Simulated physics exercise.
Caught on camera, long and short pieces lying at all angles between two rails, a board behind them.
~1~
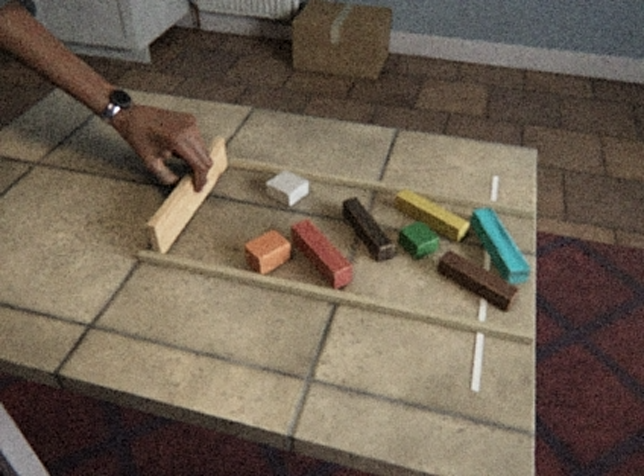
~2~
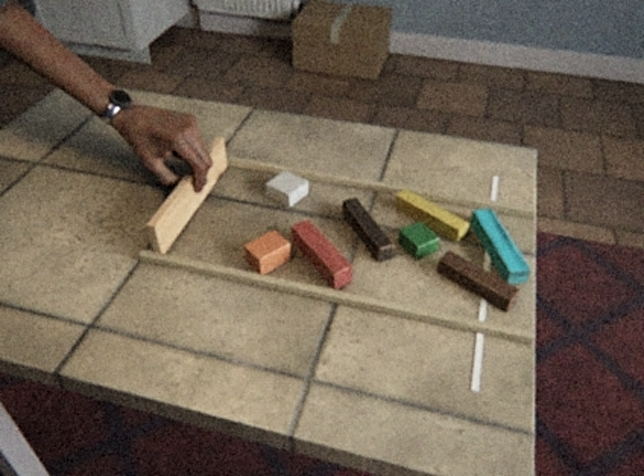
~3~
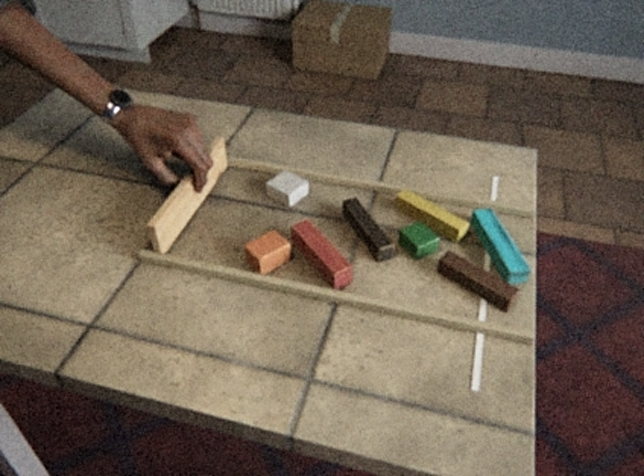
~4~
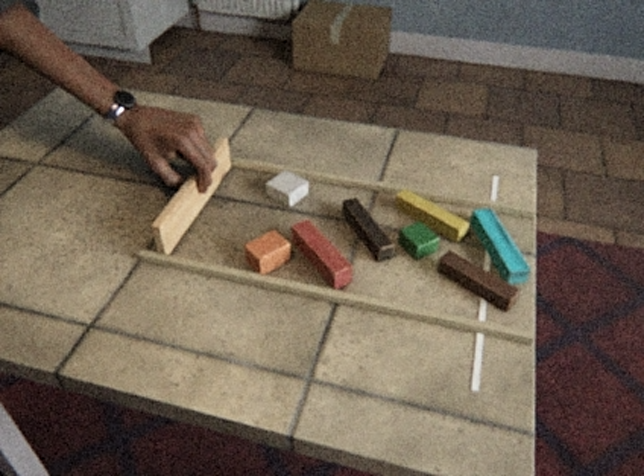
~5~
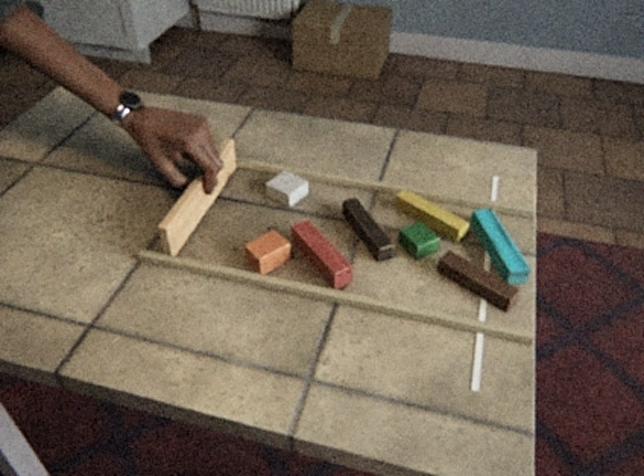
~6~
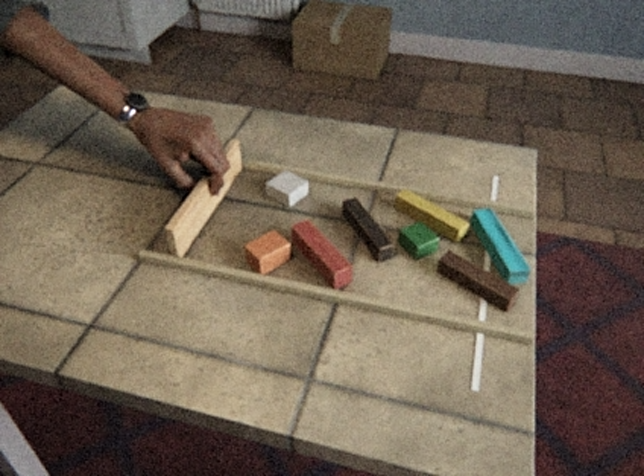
In this clip, a hand holds a wooden board upright behind scattered coloured blocks and sticks lying between two rails on a tiled surface, then slides it slightly to the right while the pieces stay still.
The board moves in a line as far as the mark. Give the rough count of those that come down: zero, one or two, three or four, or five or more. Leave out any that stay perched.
As it turns out, the number that fall off is three or four.
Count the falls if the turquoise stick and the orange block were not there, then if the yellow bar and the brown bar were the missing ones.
It would be 2 and 1.
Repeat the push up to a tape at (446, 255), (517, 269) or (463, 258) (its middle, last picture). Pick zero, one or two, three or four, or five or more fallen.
One after another: One or two; 5 or more; either one or two.
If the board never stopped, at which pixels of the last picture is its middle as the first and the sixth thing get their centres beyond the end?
Near (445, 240) and (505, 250).
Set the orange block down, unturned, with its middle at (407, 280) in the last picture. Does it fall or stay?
The orange block does not fall.
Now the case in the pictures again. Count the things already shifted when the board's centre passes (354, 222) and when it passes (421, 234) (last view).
First 5, then 8.
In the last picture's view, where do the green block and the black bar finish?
The green block stops around (532, 245); the black bar around (521, 258).
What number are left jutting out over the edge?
It comes to 3.
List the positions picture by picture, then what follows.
In the first frame, turquoise stick (499, 244); brown bar (477, 280); yellow bar (430, 215); board (192, 192); tape (487, 263).
In the second frame, brown bar (477, 280); red bar (321, 253).
In the third frame, yellow bar (430, 215); board (192, 192).
In the fourth frame, turquoise stick (498, 245); black bar (367, 229).
In the fifth frame, brown bar (477, 280); white block (288, 188).
In the sixth frame, turquoise stick (498, 245); brown bar (477, 280); yellow bar (430, 215); board (208, 195); tape (487, 263).
Soon after, none off yet; turquoise stick at rest near (498, 245); brown bar at rest near (477, 280); yellow bar at rest near (430, 215).
In the end, the number that fall off is three or four; gone, yellow bar, brown bar and turquoise stick.
